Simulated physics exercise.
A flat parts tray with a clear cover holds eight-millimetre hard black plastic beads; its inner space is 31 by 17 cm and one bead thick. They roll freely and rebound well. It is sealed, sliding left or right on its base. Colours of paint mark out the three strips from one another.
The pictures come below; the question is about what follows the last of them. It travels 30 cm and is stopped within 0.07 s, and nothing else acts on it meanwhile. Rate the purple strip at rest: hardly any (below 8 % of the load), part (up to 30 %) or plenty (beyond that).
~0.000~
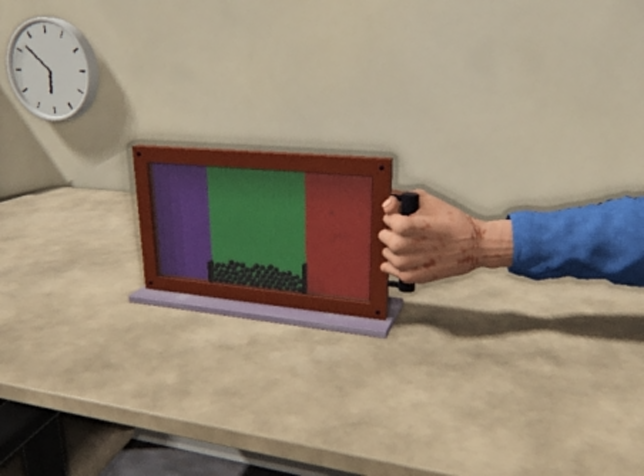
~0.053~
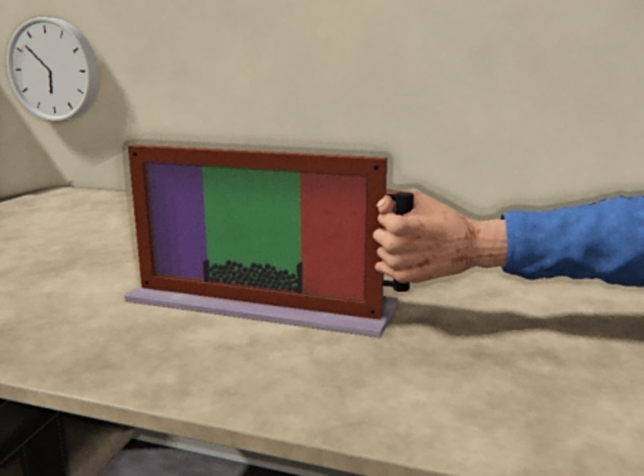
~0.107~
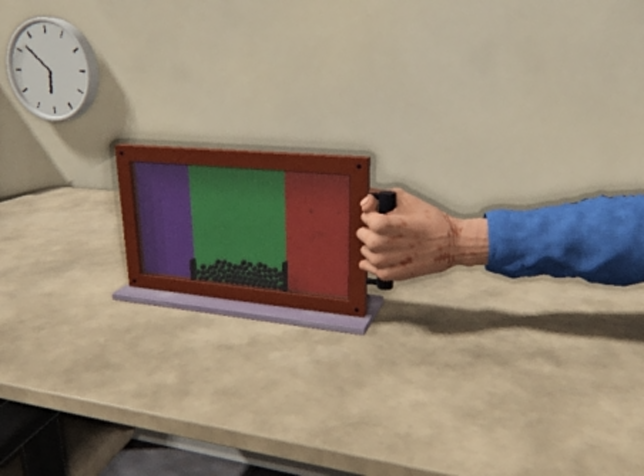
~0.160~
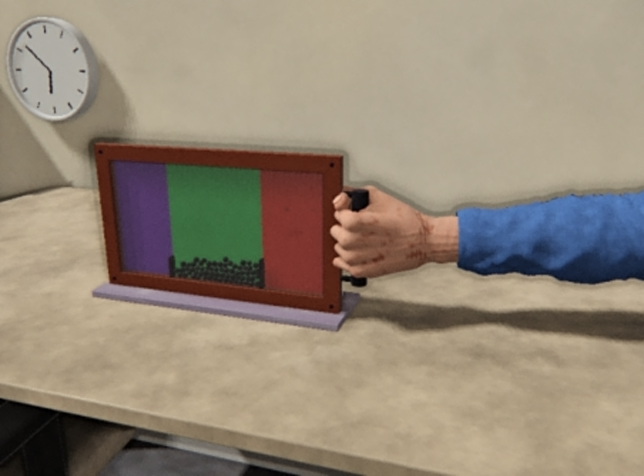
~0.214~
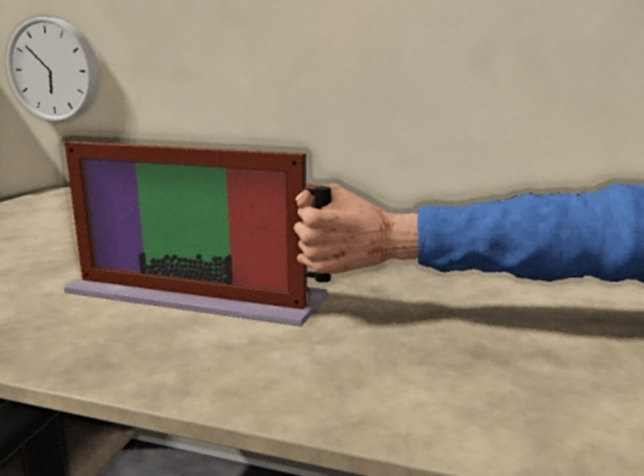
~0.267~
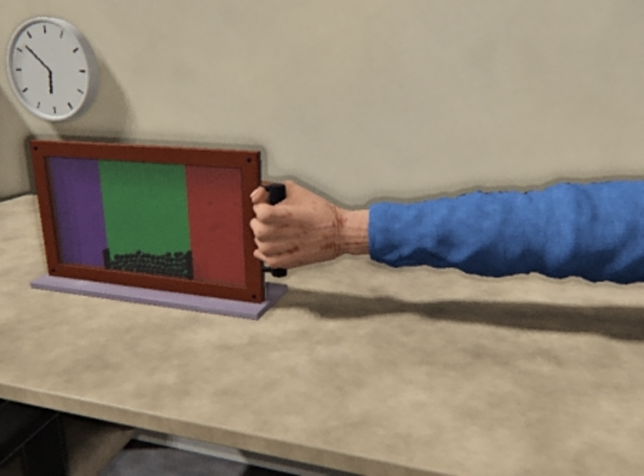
The share landing in purple strip A is moderate.
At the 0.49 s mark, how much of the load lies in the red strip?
It works out at roughly 0 per cent.
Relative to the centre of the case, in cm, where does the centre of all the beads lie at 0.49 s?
Some 4 cm left and 6 cm below.
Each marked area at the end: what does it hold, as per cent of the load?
Red strip 0, purple strip 20, green strip 80.
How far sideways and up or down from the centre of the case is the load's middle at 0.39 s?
Roughly 2 centimetres to the left and 6 centimetres below.
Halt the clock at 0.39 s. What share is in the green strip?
Around 95 percent of the load.
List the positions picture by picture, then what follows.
In the first frame, at its start; about 60 beads; beads centred (256, 276); top one (231, 263); red (340, 189), purple (180, 178), green (255, 183).
In the second frame, 1 cm to the left; beads centred (253, 276); top one (268, 267).
In the third frame, 3 cm to the left; beads centred (242, 274); top one (244, 263); wall ends (285, 263), (193, 260).
In the fourth frame, 6 cm to the left; beads centred (220, 272); top one (226, 259).
In the fifth frame, 11 cm to the left; beads centred (190, 268); top one (220, 258).
In the sixth frame, 17 cm to the left; beads centred (152, 264); top one (181, 254); red (216, 180), purple (75, 171), green (141, 175).
After 0.39 s, it is 30 cm to the left; the beads' middle is 2 cm left of and 6 cm below the centre; purple 5 %, green 95 %.
After 0.49 s, it is 30 cm to the left; the beads' middle is 4 cm left of and 6 cm below the centre; purple 15 %, green 85 %.
After 0.64 s, it is 30 cm to the left; the beads' middle is 4 cm left of and 7 cm below the centre; purple 20 %, green 80 %.
At rest by 1.3 s, it is 30 cm to the left; red 0 %, purple 20 %, green 80 %.
